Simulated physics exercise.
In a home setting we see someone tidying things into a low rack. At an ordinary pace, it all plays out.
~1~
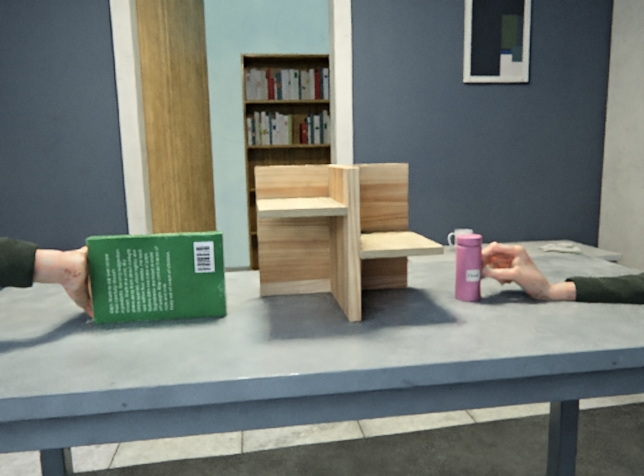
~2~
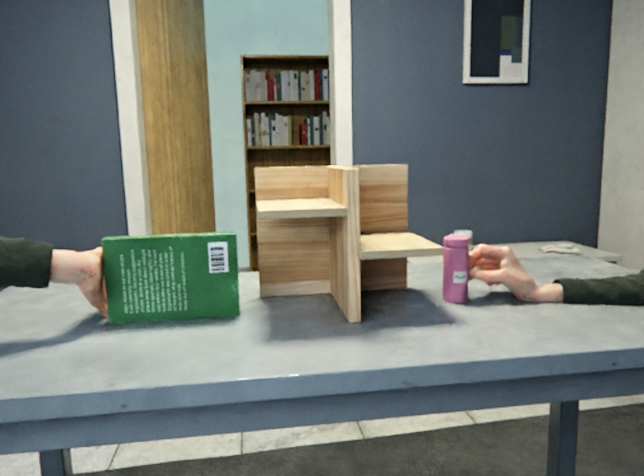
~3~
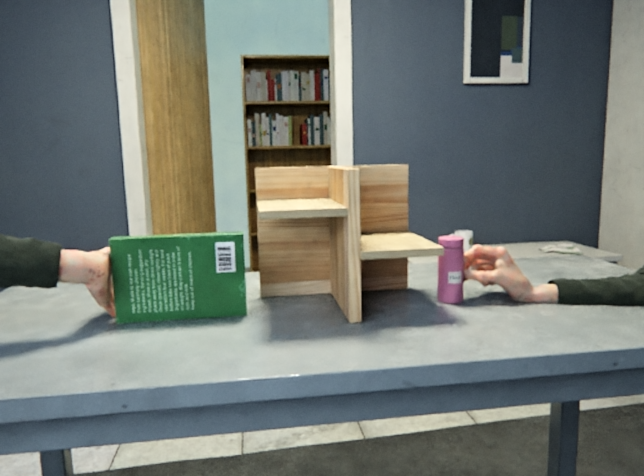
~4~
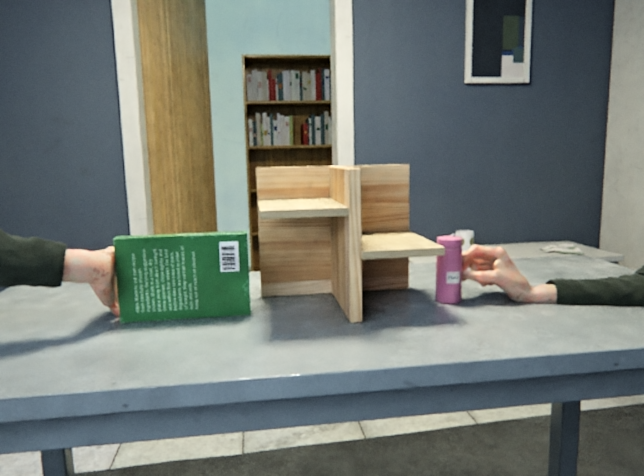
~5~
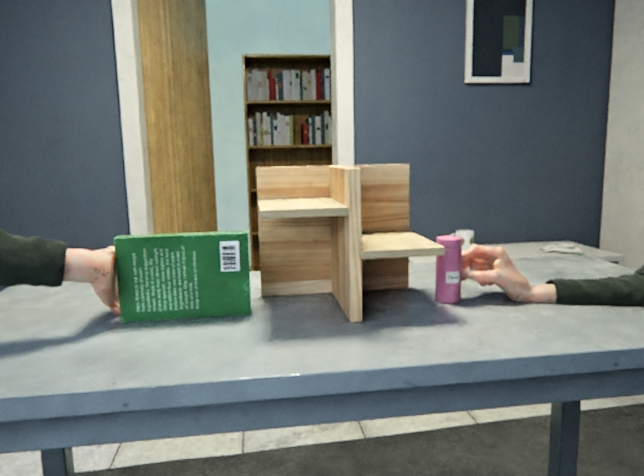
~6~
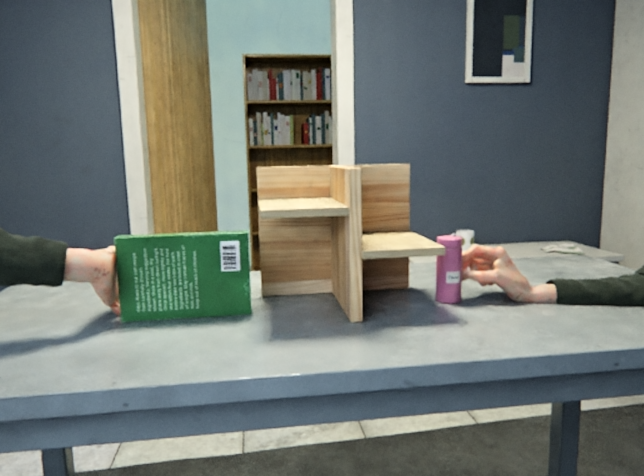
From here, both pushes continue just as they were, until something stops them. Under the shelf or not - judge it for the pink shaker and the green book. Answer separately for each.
Pink shaker: Blocked; green book: Fits.
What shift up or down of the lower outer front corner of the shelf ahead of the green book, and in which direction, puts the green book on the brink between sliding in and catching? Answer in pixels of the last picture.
Move it down some 20 pixels and it switches.
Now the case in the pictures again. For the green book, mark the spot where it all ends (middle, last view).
It ends up close to (274, 271).
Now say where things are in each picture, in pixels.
Hands sliding the things forward; pink shaker (468, 267); green book (159, 277); shelf (343, 237), in the first frame.
Hands sliding the things forward; green book (174, 277); shelf (343, 238), in the second frame.
Hands sliding the things forward; pink shaker (451, 269); shelf (343, 238), in the third frame.
Hands sliding the things forward; green book (185, 276); shelf (344, 238), in the fourth frame.
Hands sliding the things forward; pink shaker (449, 269); shelf (344, 237), in the fifth frame.
Hands sliding the things forward; pink shaker (449, 269); green book (186, 275); shelf (344, 237), in the sixth frame.
Then, 0.30 s past the last view, pink shaker stopped at the opening near (438, 270); green book sliding up to the opening near (204, 274).
Then, 0.60 s past the last view, pink shaker stopped at the opening near (438, 270); green book part of the way in near (241, 273).
Finally, the pink shaker is too tall, near (438, 270); the green book clears the shelf, near (274, 271).
